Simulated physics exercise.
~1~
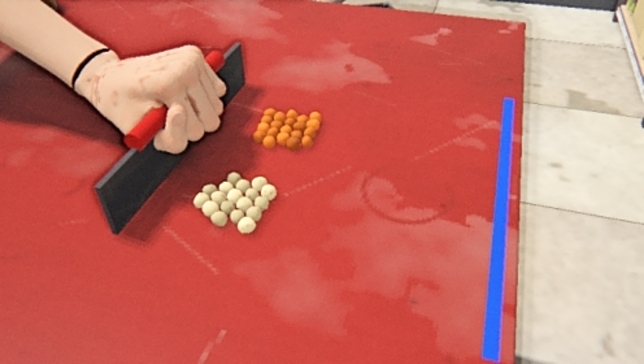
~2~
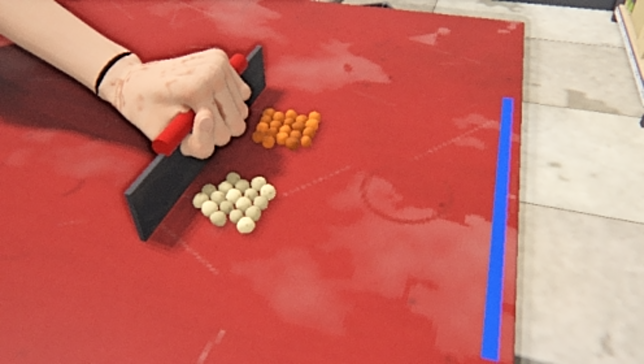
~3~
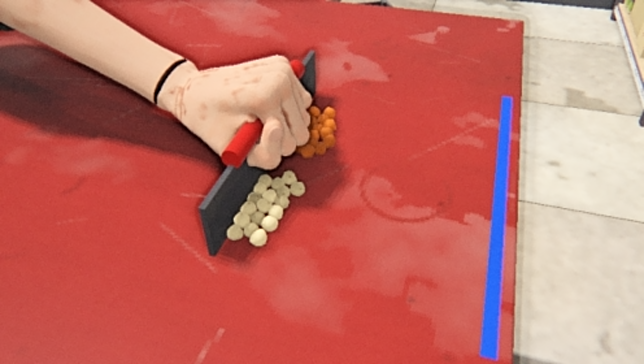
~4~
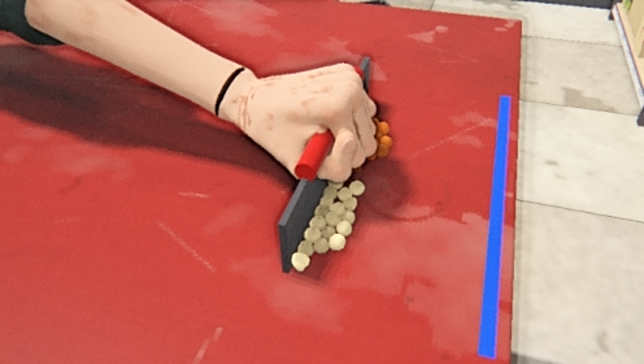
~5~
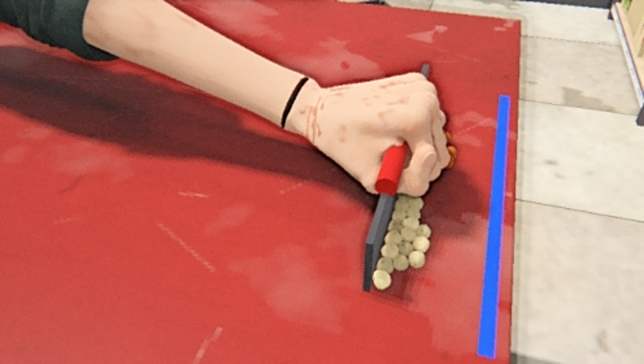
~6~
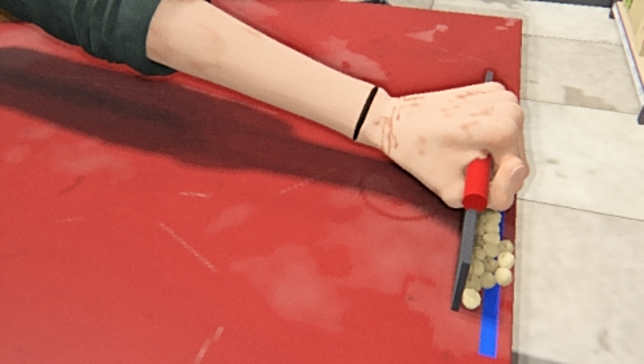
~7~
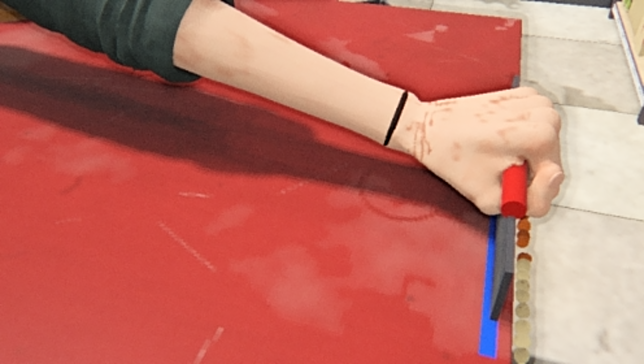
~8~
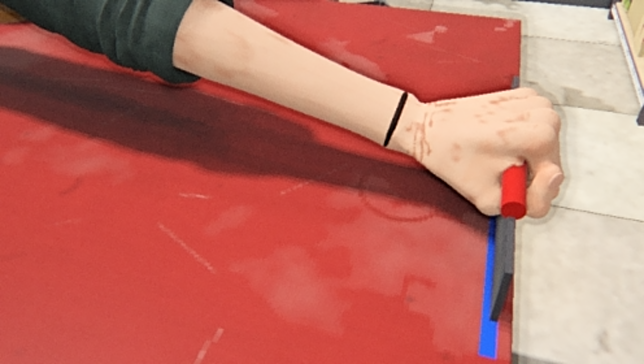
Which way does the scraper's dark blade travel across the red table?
The blade travels to the right, toward the blue tape near the table's edge.
